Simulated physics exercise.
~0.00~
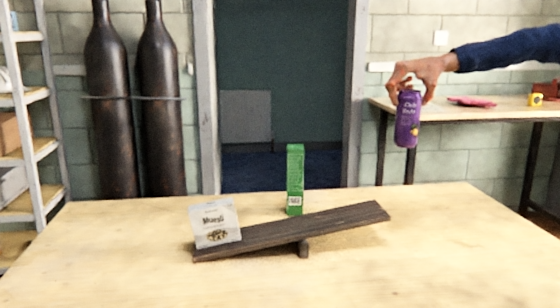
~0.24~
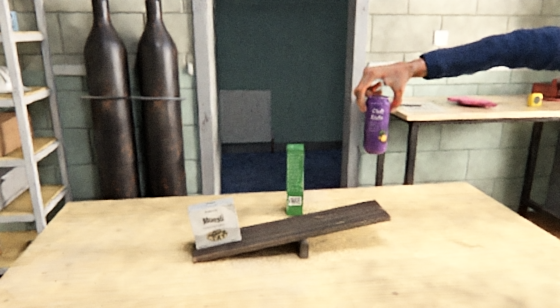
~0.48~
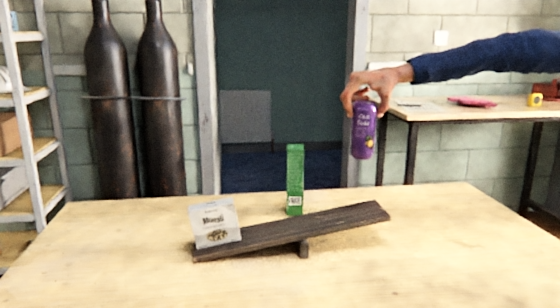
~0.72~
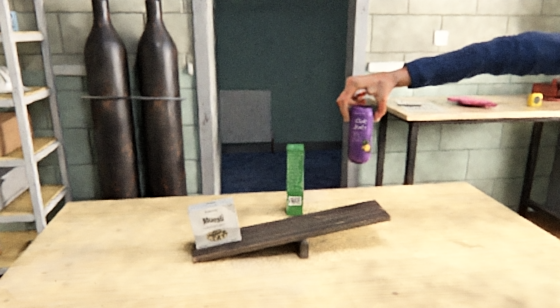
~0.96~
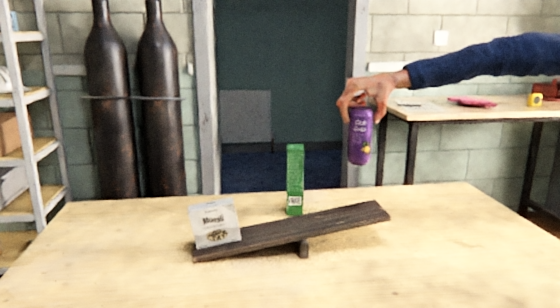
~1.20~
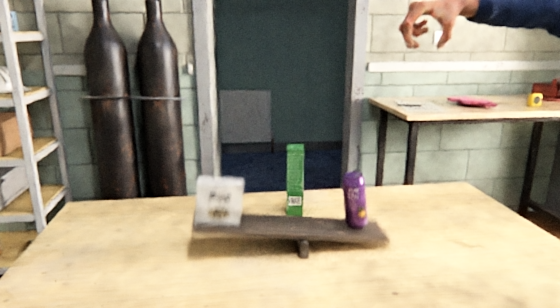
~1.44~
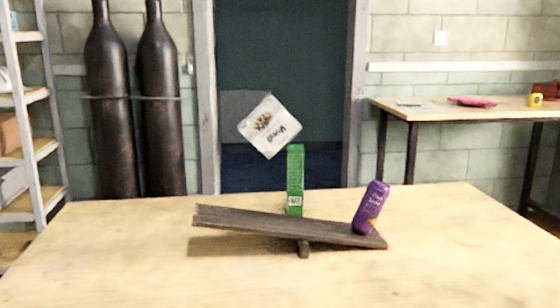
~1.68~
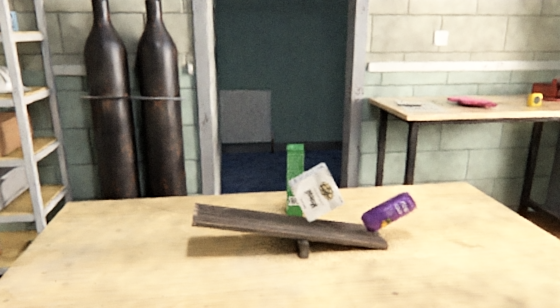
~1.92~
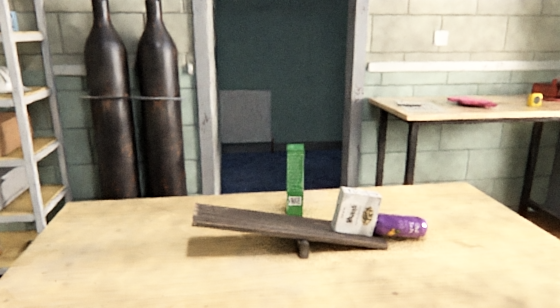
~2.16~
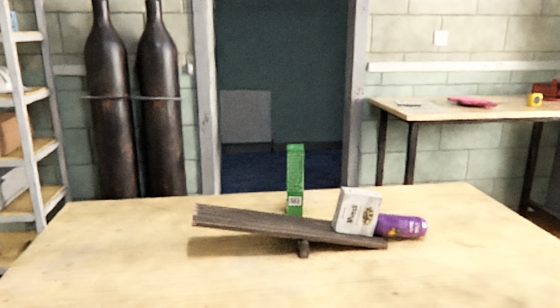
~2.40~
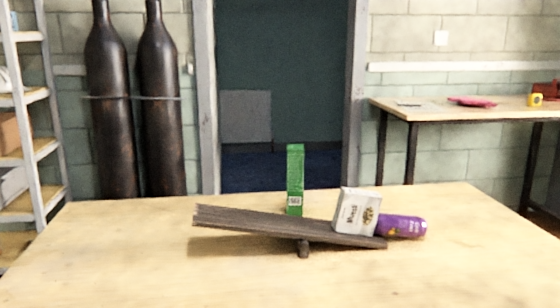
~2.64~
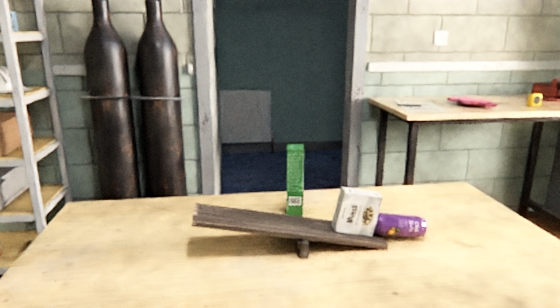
The video shows a hand dropping a purple can onto the raised right end of a plank see-saw, tipping it and flinging a white packet from the left end over a green carton. The packet lands on the lowered right end, beside the toppled can.
